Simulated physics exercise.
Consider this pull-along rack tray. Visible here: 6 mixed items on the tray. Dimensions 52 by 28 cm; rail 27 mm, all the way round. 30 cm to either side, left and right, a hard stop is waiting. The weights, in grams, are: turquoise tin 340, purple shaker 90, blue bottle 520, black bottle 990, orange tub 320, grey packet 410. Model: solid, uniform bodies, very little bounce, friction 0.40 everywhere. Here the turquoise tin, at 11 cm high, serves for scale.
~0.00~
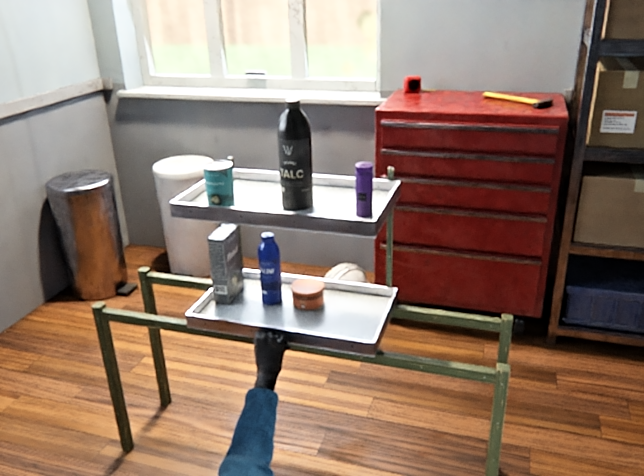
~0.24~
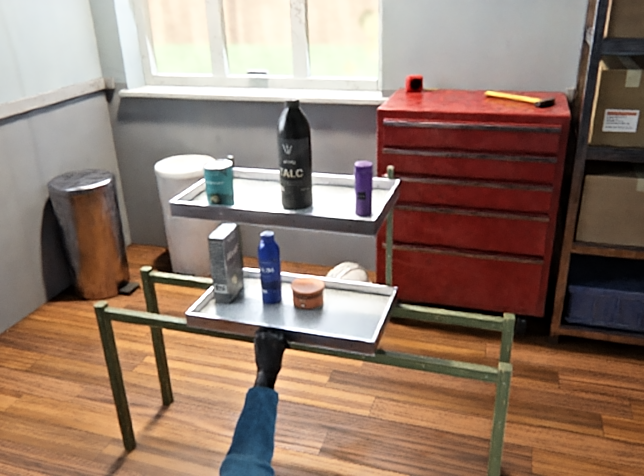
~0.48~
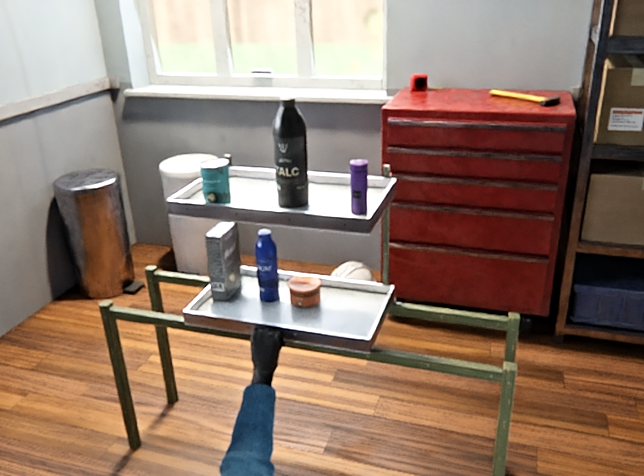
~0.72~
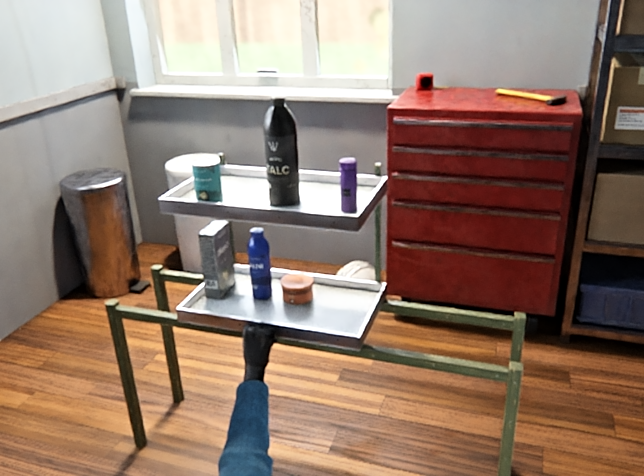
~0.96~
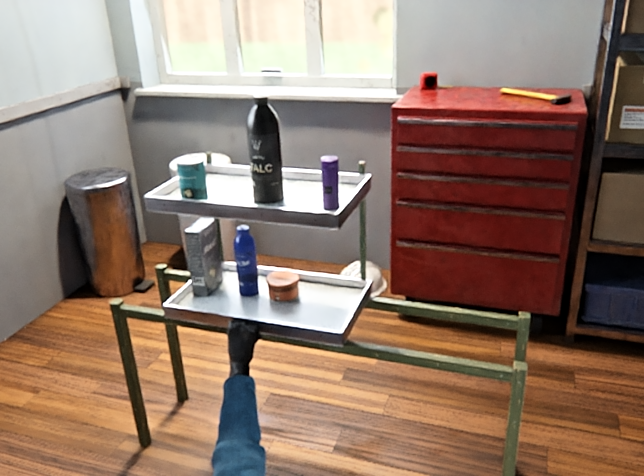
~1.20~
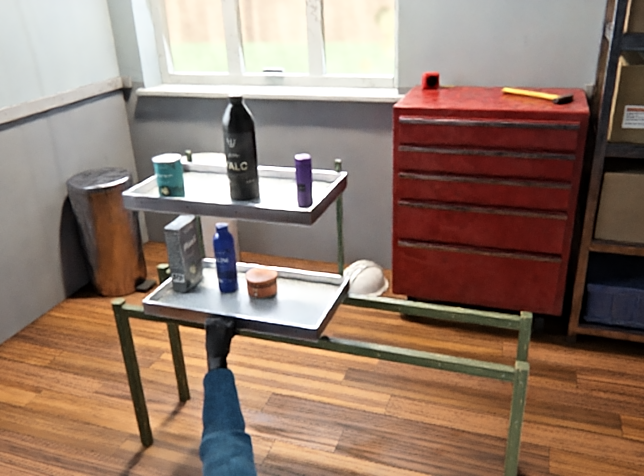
To begin with, a gloved hand grips the lower level of a two-tier tray holding six containers, including a turquoise tin and a tall black bottle, on a green frame. The hand slides the tray slightly left, then moves it farther left along the frame, the containers staying upright.
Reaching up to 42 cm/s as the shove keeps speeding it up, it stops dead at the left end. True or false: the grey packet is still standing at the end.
False.
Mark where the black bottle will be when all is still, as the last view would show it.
Its centre ends close to (203, 145) in the last view.
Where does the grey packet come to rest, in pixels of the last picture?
The resting point is around (166, 410).
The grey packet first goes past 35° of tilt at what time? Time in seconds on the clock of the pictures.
At about 1.8 s.
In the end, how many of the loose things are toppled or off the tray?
Altogether, 1.
After 1.60 s, tray moved 30 cm left; grey packet leaning 13° near (149, 249); purple shaker leaning 12°; blue bottle leaning 6°.
After 2.00 s, tray moved 30 cm left; grey packet now off the tray; purple shaker leaning 6°; orange tub slid 2 cm.
After 2.20 s, tray moved 30 cm left; orange tub slid 2 cm; turquoise tin slid 2 cm.
At rest (2.9 s), off the tray and tipped over, grey packet; the other 5 in place, give or take 5 cm. In the last view, grey packet near (166, 410).
